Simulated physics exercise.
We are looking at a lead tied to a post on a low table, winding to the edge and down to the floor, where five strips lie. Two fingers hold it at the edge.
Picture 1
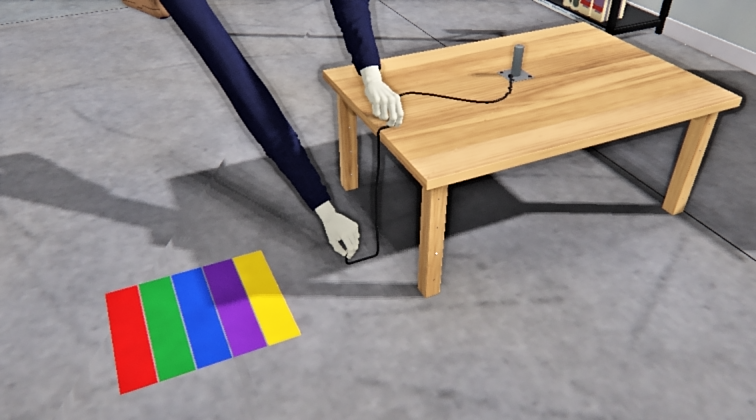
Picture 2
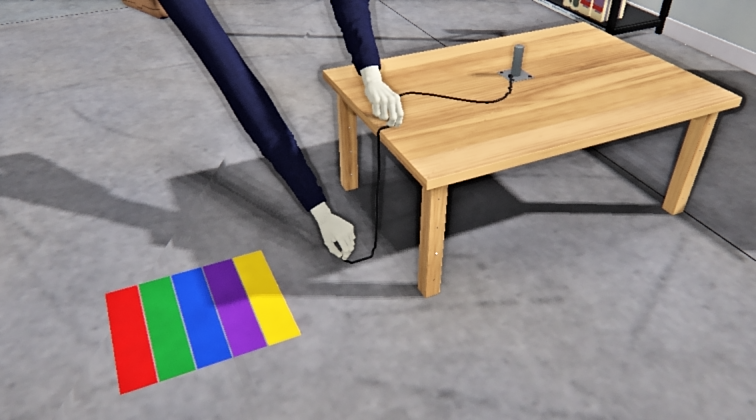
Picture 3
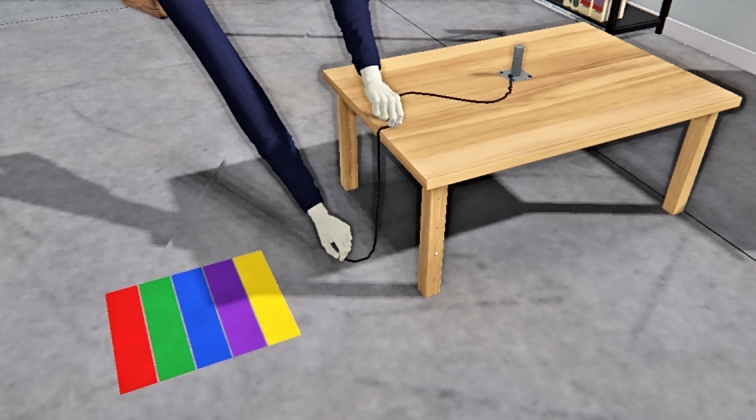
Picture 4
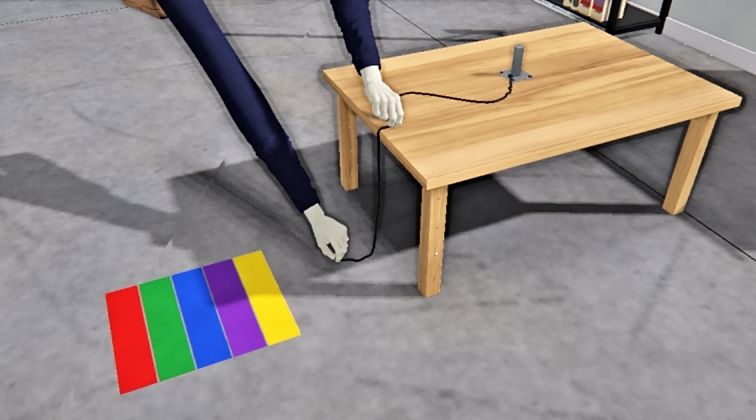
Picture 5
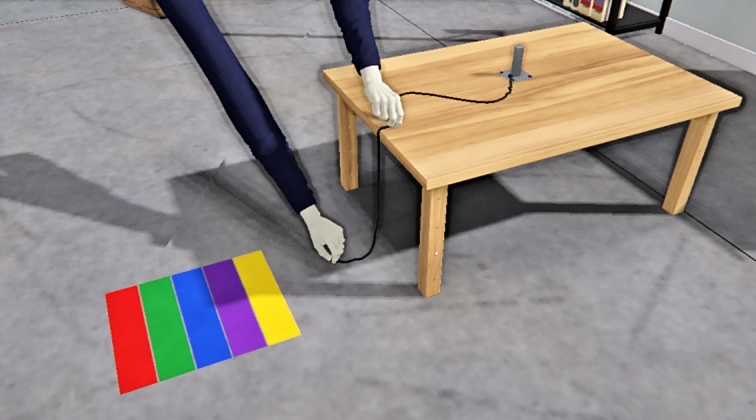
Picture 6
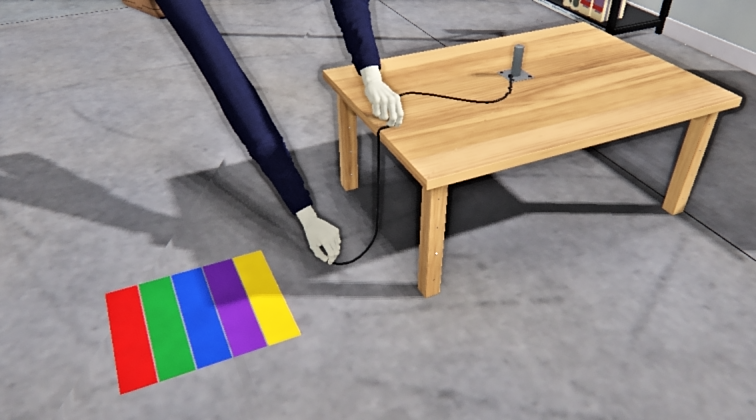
A lower hand drawing the end of a black cord slightly left near the floor, while another hand stays at the table edge.
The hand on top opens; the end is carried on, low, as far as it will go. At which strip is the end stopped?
Over green.
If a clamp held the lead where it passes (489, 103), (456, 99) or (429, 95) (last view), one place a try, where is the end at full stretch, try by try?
About (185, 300), (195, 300) and (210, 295).
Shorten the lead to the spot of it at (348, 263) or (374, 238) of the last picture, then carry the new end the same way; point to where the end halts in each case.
Try by try, around (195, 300) and (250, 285).
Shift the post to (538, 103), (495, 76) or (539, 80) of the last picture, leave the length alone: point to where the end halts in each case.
Try by try, around (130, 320), (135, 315) and (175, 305).
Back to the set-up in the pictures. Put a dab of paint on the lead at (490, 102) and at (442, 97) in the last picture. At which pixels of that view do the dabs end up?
Near (453, 93) and (415, 106).
Early on, end near (224, 291); over purple.
Midway, end near (184, 303); over blue.
At the end of the slack, end near (159, 310); over green. The end stops over the green strip.
